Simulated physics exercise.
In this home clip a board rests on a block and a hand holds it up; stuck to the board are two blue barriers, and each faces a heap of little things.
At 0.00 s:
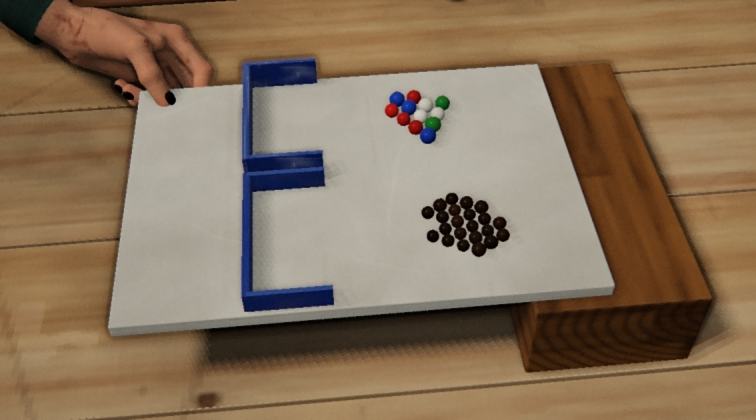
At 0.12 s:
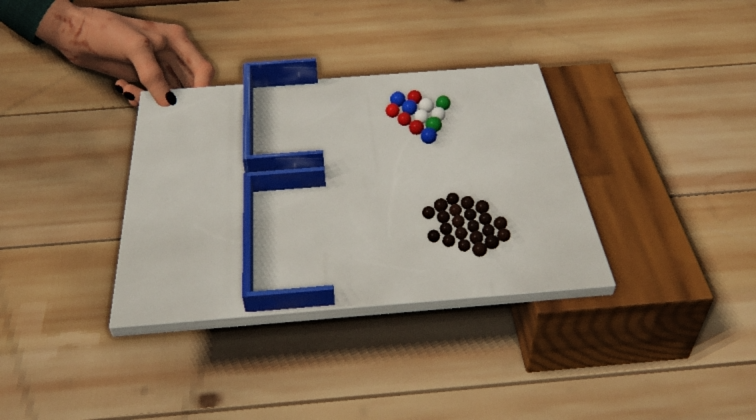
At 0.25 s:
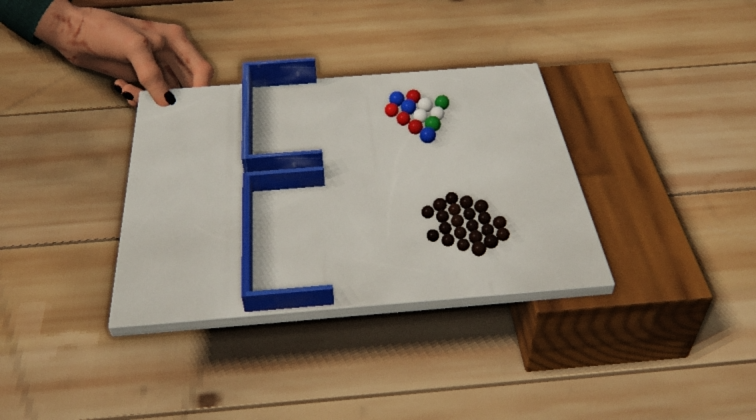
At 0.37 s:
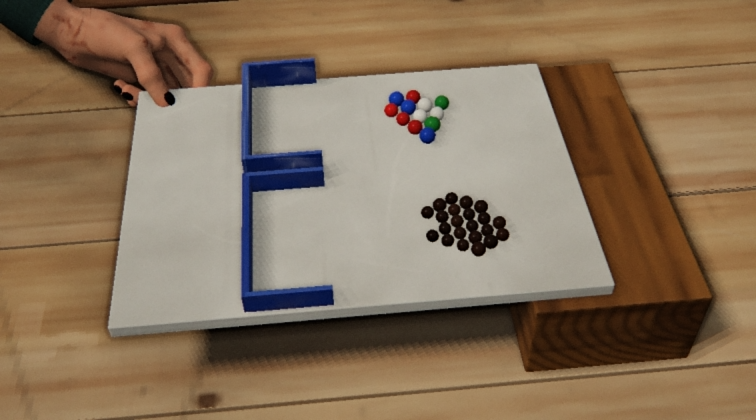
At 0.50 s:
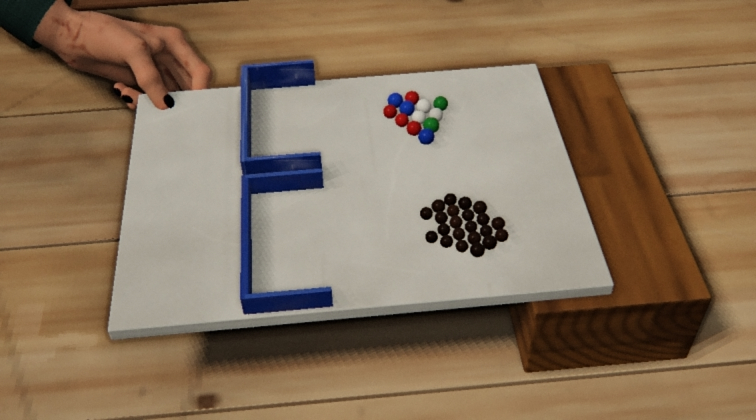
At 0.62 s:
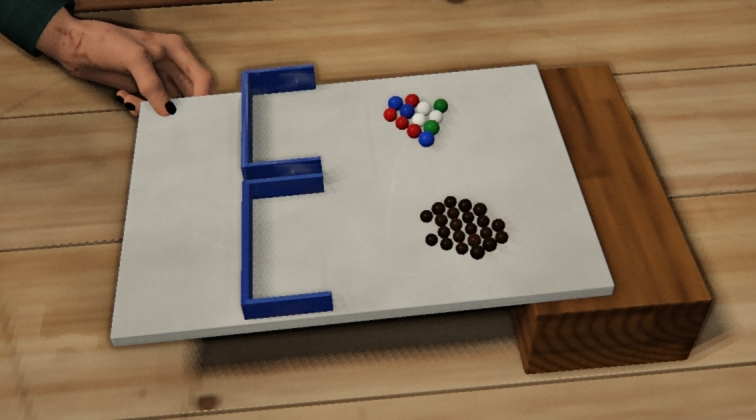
The clip shows a hand holding the left end of a white board resting on a wooden block, with two blue barriers facing piles of colourful beads and dark balls; the held end then lowers slightly while the piles stay still.
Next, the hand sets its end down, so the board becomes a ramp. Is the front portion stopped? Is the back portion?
Look, the front portion gets no further than its strip, and the back portion gets no further than its strip.
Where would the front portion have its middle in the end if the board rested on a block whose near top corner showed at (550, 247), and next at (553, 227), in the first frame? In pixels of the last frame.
(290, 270) and (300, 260).
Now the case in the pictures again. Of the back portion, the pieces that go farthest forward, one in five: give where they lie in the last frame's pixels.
Stop point: Around (267, 166) px.
By 1.09 s, board sloping at 11°; front portion on its way down; back portion on its way down.
By 1.51 s, board resting at 15°; front portion has reached its bar; back portion has reached its bar.
When it is over (2.1 s), board resting at 15°; front portion gathered behind its bar; back portion gathered behind its bar.
